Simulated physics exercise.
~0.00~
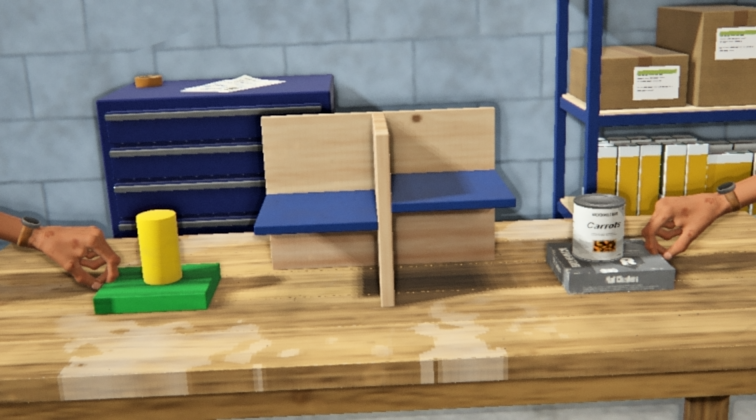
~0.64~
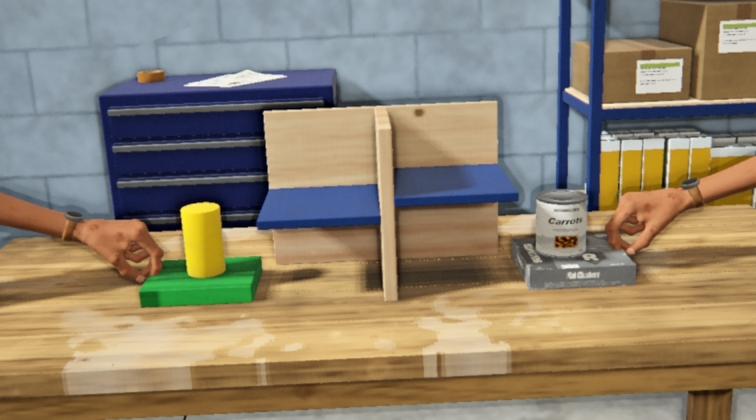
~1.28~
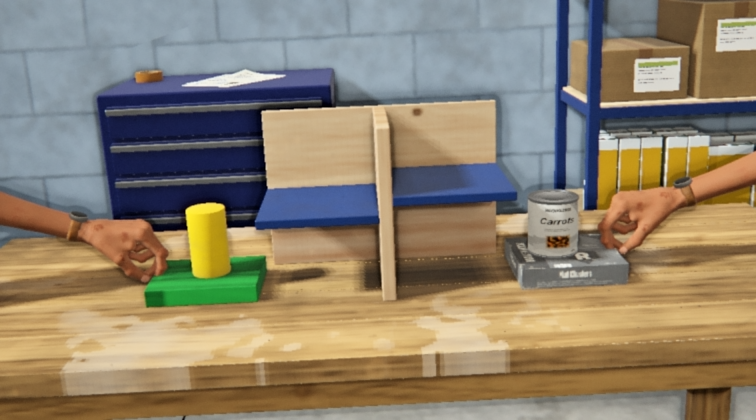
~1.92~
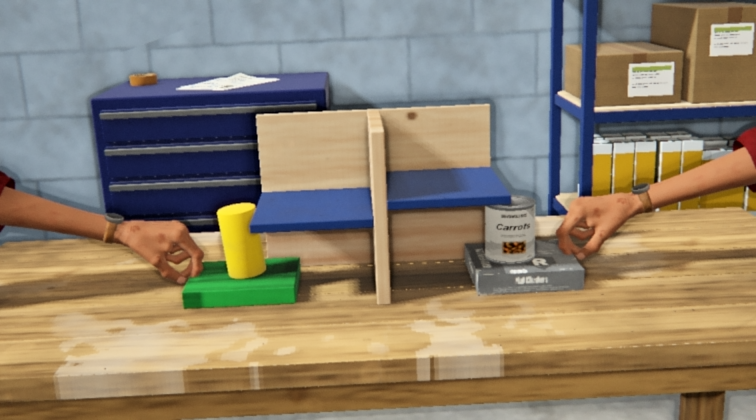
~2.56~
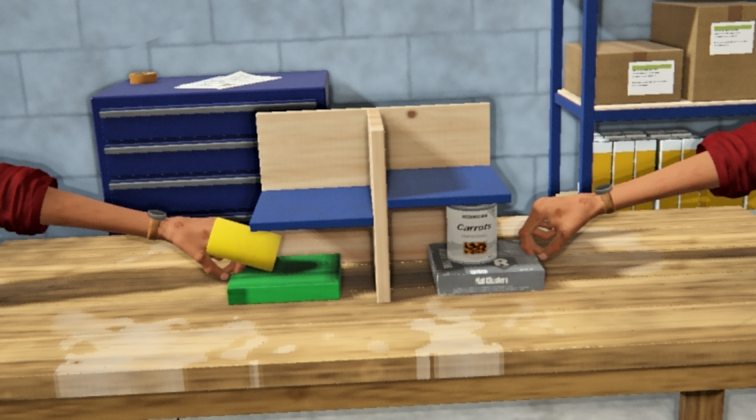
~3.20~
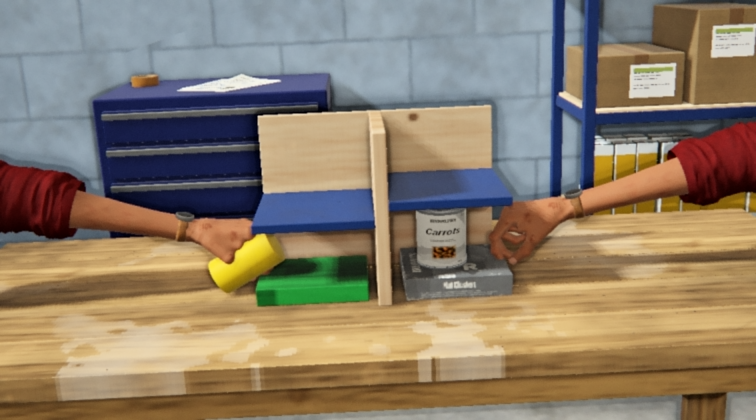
In a workshop with a pale blue block wall, seen from the front across a wooden bench, a wooden rack holds a blue shelf on each side of an upright divider. At left, a hand pushes a green board carrying an upright yellow cylinder, while at right another hand pushes a grey box topped with a white can labelled as carrots. Both loads slide inward toward the rack. The yellow cylinder begins to tilt near the left shelf, then tips onto its side and drops back off the board by the hand. The can passes beneath the right shelf still standing, and the board and box end under the shelves.
